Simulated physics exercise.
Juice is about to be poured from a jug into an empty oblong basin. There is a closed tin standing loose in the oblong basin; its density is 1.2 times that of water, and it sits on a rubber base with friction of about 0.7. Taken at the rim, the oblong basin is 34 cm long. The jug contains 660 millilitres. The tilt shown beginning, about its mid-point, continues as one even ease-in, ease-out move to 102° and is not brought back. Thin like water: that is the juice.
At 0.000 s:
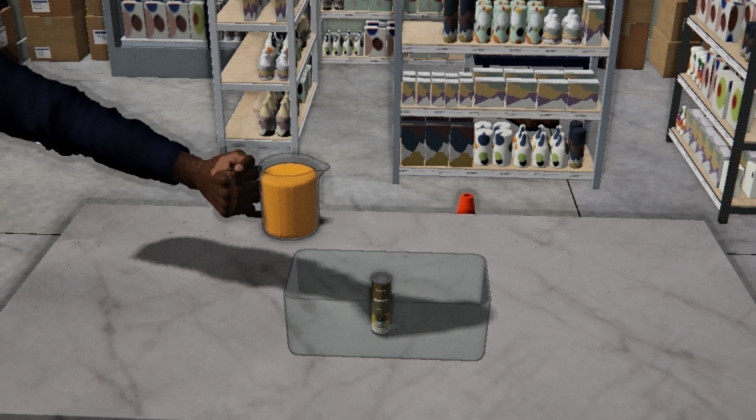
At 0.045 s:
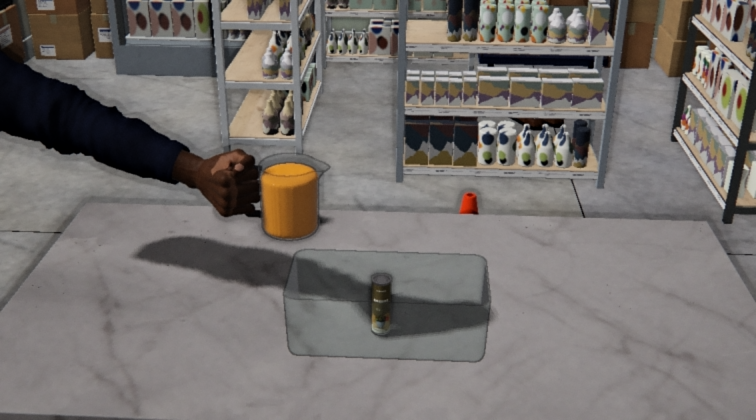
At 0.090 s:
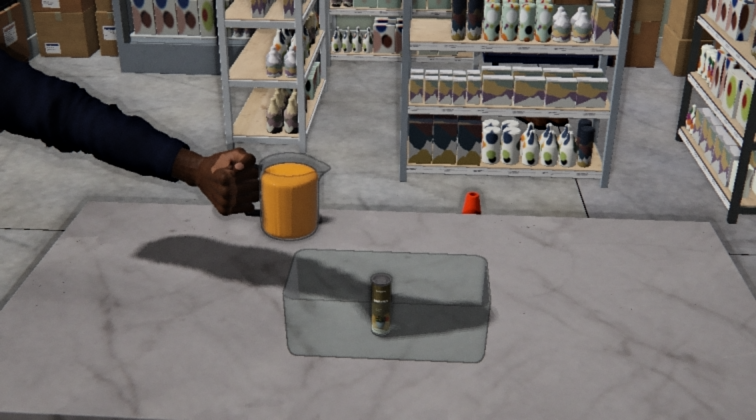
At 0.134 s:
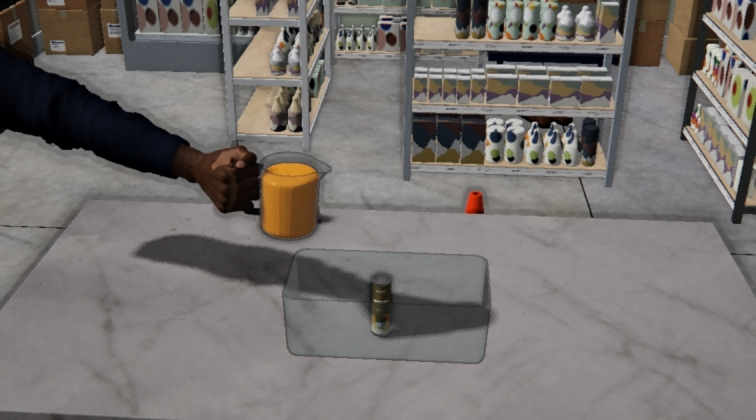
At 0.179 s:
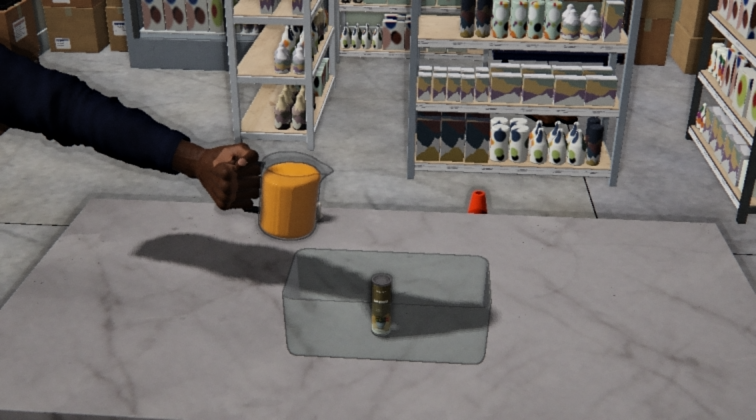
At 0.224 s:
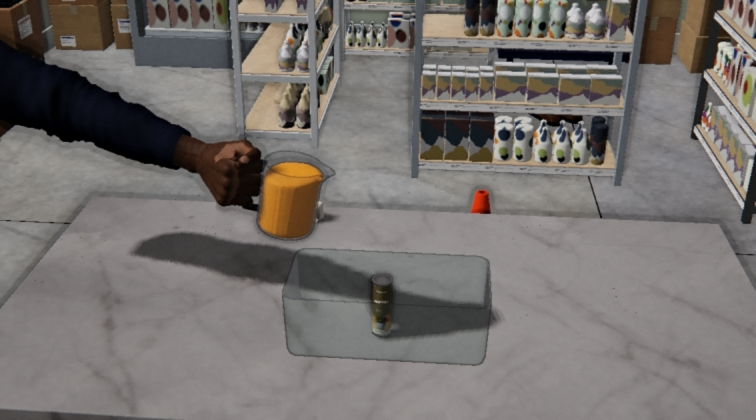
In a shop with stocked shelves, a hand held a jug of orange juice beside a clear, oblong basin with a small tin standing in it, then slowly tilted the jug slightly to the right.
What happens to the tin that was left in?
It is knocked down.
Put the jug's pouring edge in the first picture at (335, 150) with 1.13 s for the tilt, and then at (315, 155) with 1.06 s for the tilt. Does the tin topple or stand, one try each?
Trial 1 - tin stays standing; trial 2 - tin stays standing.
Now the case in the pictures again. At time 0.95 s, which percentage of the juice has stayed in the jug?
Around 34 in a hundred.
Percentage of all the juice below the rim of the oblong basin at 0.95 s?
About 44 %.
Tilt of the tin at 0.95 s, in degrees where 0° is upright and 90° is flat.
The lean is some 0° away from upright.
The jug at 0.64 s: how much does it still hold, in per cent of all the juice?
Roughly 84 per cent.
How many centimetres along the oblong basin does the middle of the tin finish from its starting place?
The tin's middle ends up about 7.5 cm along the basin.
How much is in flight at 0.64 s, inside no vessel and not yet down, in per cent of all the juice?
Roughly 14 percent.
After 0.64 s the tilt is 63° and 84 per cent is still to pour; the tin stands where it began.
After 0.95 s the tilt is 96° and 34 per cent is still to pour; the tin stands where it began.
After 1.27 s the tilt is 102° and 5 per cent is still to pour; the tin lies on its side.
After 1.62 s the tilt is 102° and 0 per cent is still to pour; the tin lies on its side.
In the end the tin lies on its side.
